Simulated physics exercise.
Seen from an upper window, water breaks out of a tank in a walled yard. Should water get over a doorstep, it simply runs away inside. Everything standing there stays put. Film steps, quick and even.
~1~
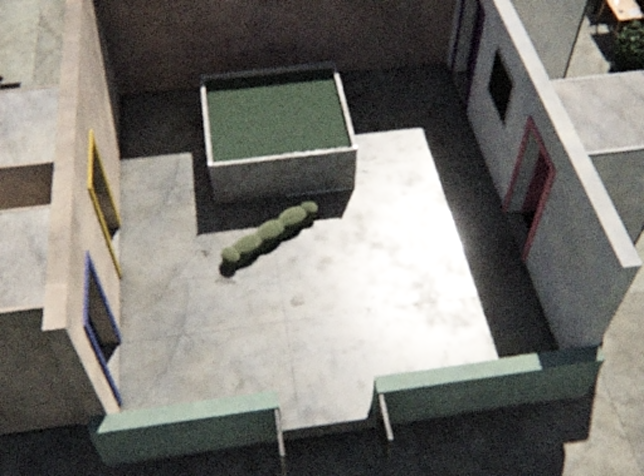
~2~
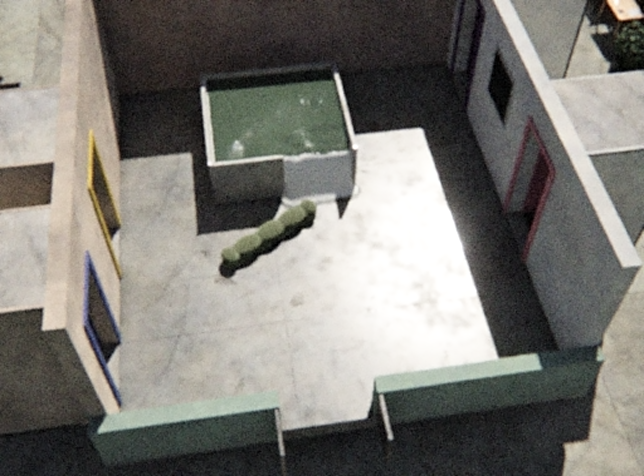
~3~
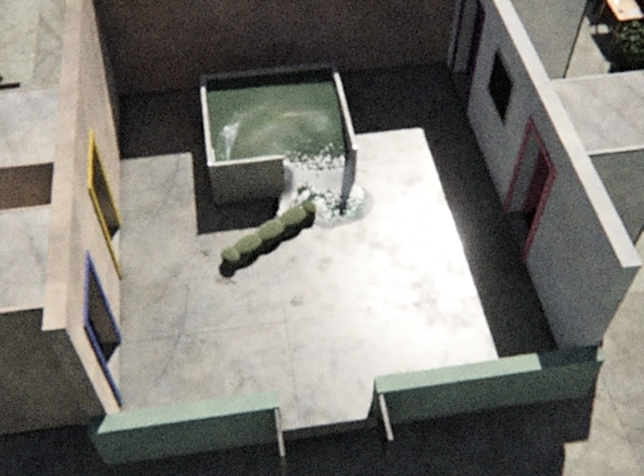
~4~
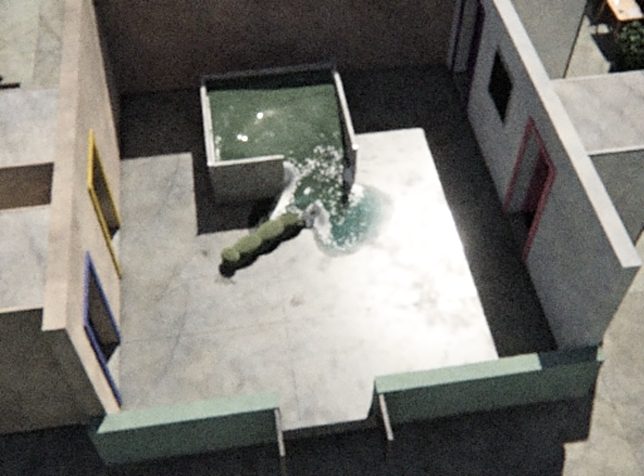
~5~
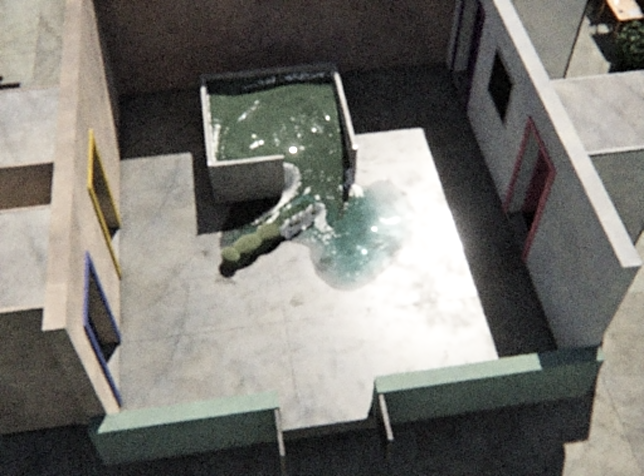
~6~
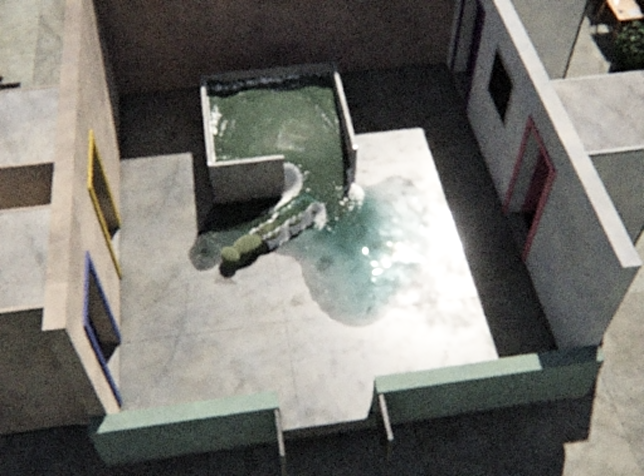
Green water pouring from a gap in a raised tank, washing over a bushy hedge and spreading across a pale walled yard.
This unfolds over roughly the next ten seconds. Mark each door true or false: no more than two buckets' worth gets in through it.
Pink door: False, yellow door: False, purple door: True, blue door: False.
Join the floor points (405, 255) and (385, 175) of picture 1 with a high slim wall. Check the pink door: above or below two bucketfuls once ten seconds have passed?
Pink door: Falls short.
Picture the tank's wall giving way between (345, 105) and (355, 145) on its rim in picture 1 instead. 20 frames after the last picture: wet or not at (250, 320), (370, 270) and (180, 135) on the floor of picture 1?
Following the listed order, the three come out not reached, not reached and not reached.
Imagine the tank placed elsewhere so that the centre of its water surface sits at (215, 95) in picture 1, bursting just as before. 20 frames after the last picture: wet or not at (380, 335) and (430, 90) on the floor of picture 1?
Hit, spared.
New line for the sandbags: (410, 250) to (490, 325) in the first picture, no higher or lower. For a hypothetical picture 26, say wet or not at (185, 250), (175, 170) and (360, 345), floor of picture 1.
Going point by point, they'd be unwetted, unwetted and wetted.
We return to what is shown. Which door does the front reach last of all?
That would be the purple one.
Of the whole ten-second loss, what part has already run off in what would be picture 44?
Roughly 65 percent.
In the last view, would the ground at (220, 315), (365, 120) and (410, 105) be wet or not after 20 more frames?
First swamped, then spared, then spared.
A moment on, water covers 45 % of the floor; the pink door not reached, the yellow door under two buckets in, the purple door not reached, the blue door not reached.
Next, water covers 55 % of the floor; the pink door over two buckets in, the yellow door over two buckets in, the purple door not reached, the blue door wet at the sill, nothing in.
Then, water covers 65 % of the floor; the pink door over two buckets in, the yellow door far over two buckets in, the purple door not reached, the blue door wet at the sill, nothing in.
Later, water covers 75 % of the floor; the pink door far over two buckets in, the yellow door far over two buckets in, the purple door wet at the sill, nothing in, the blue door under two buckets in.
In the end, water covers 95 % of the floor; the pink door far over two buckets in, the yellow door far over two buckets in, the purple door wet at the sill, nothing in, the blue door far over two buckets in.
